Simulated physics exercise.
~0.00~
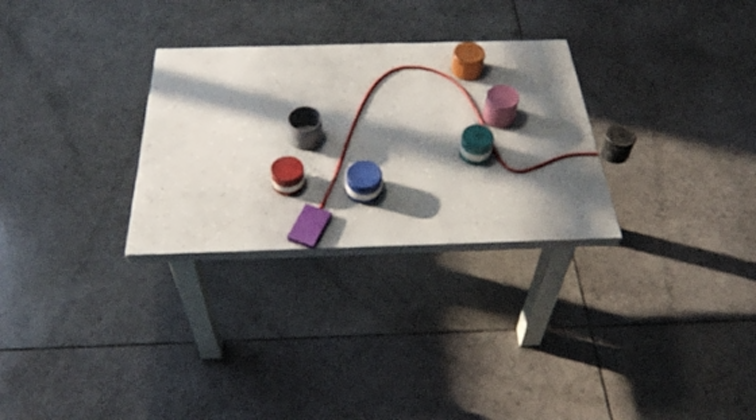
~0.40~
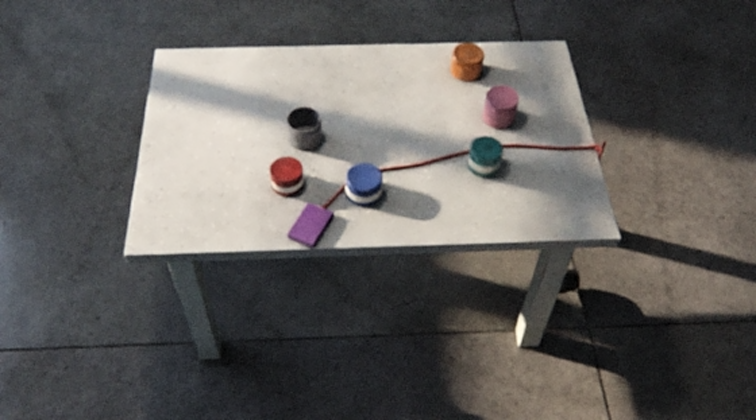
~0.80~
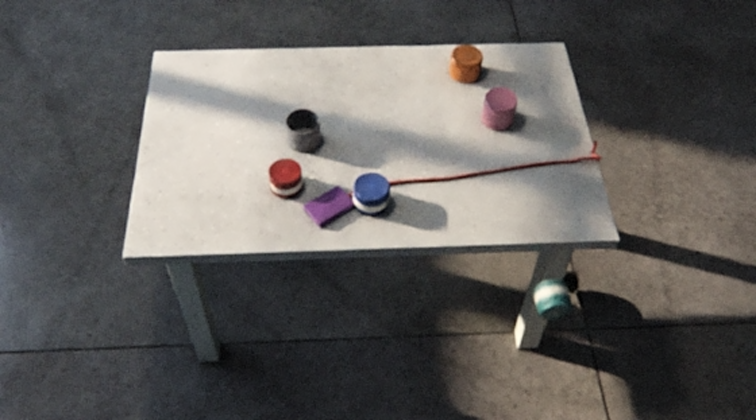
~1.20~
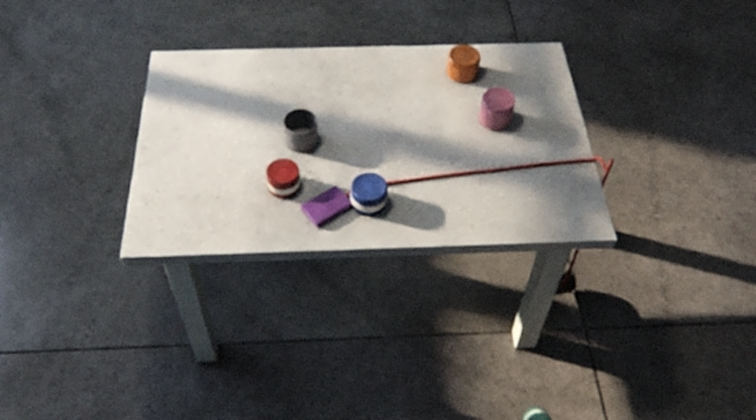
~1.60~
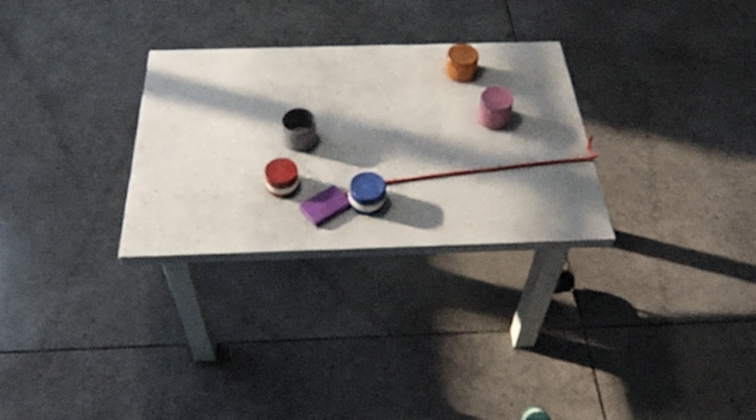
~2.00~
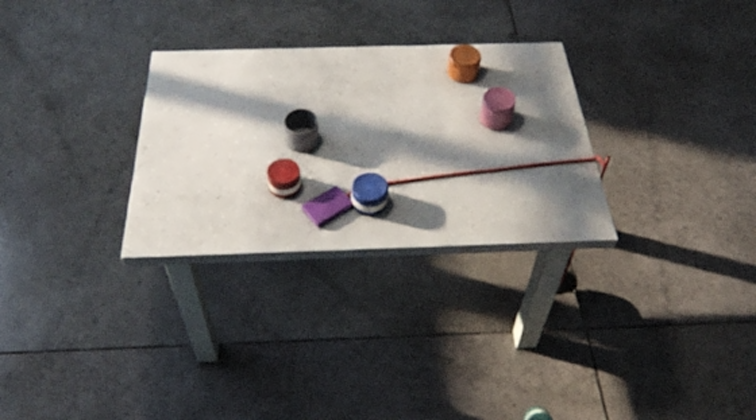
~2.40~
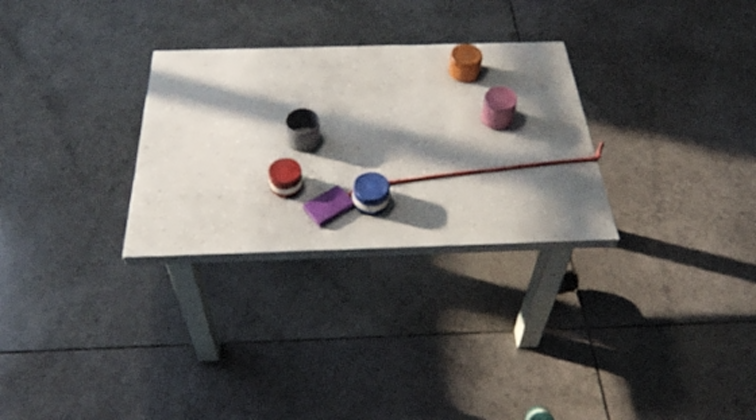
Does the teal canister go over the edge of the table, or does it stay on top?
It goes over the right edge as the red cord pulls tight, and it ends up below the table.
